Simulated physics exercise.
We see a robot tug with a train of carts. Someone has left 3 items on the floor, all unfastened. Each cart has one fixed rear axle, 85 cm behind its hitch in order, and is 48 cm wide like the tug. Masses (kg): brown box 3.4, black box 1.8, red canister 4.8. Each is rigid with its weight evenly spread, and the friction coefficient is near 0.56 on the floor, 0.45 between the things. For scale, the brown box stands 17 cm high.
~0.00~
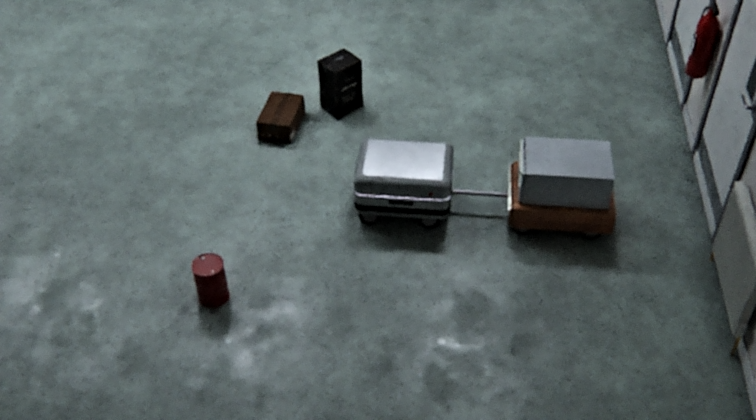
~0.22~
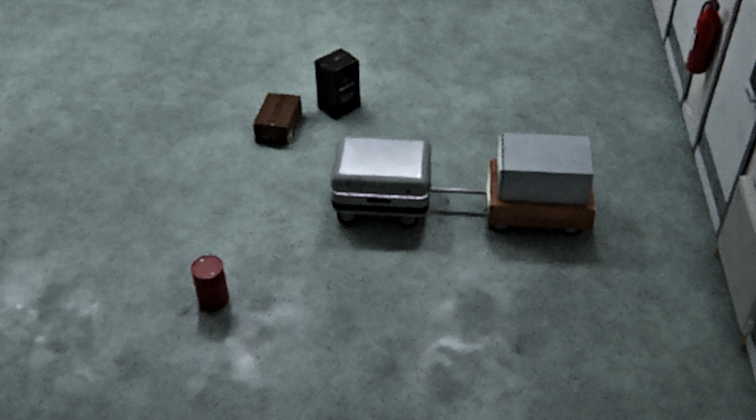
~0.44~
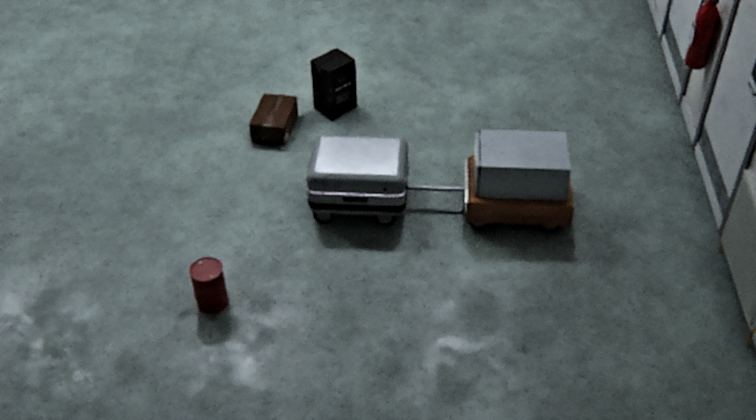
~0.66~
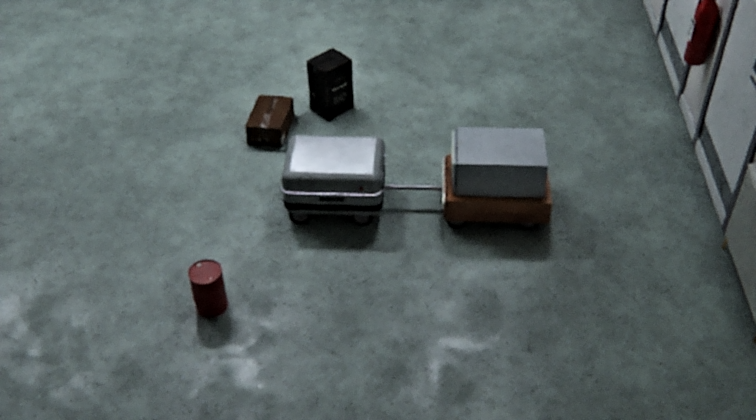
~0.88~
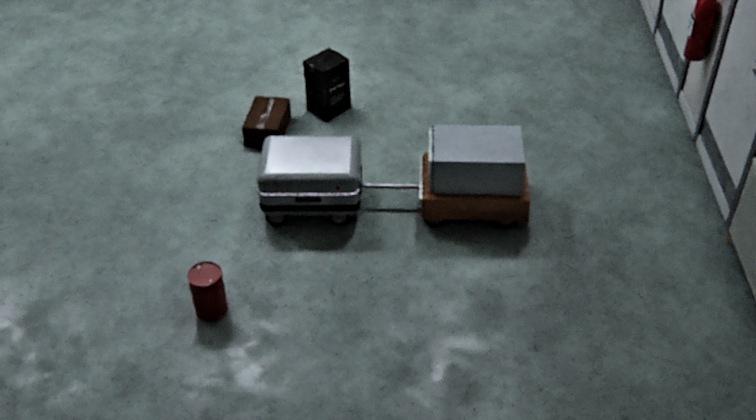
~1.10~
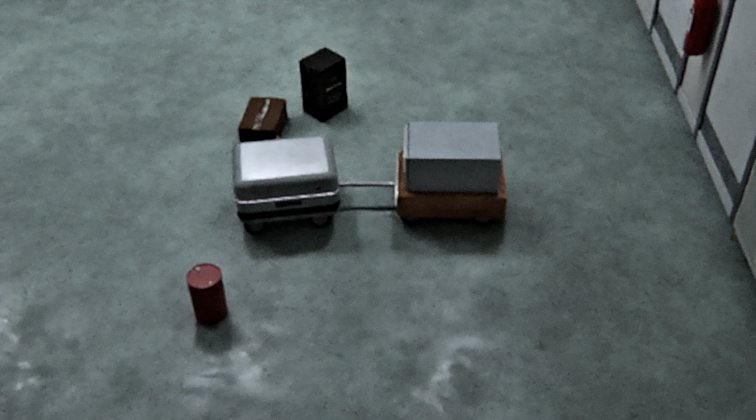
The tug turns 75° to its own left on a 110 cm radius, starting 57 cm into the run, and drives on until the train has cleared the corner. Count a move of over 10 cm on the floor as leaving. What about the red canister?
The red canister gets shifted.
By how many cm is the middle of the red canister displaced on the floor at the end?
About 48 cm.
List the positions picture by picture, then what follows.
In the first frame, 0 cm covered; red canister (211, 281); brown box (281, 117).
In the second frame, 15 cm covered; brown box (278, 118); black box (338, 84).
In the third frame, 30 cm covered; brown box (274, 119); black box (334, 84).
In the fourth frame, 45 cm covered; brown box (271, 121); black box (331, 85).
In the fifth frame, 60 cm covered; brown box (267, 122); black box (328, 85).
In the sixth frame, 75 cm covered; red canister (208, 294); brown box (263, 123).
After 1.90 s, 129 cm covered.
After 2.90 s, 197 cm covered.
After 3.80 s, 258 cm covered; red canister moved 24 cm near (192, 325).
After 4.60 s, 313 cm covered; red canister moved 46 cm near (183, 358).
In the end (5.9 s), not toppled but over 10 cm from the start, red canister; the other 2 under 10 cm from the start. At the end, from the last picture's camera, red canister near (184, 361).
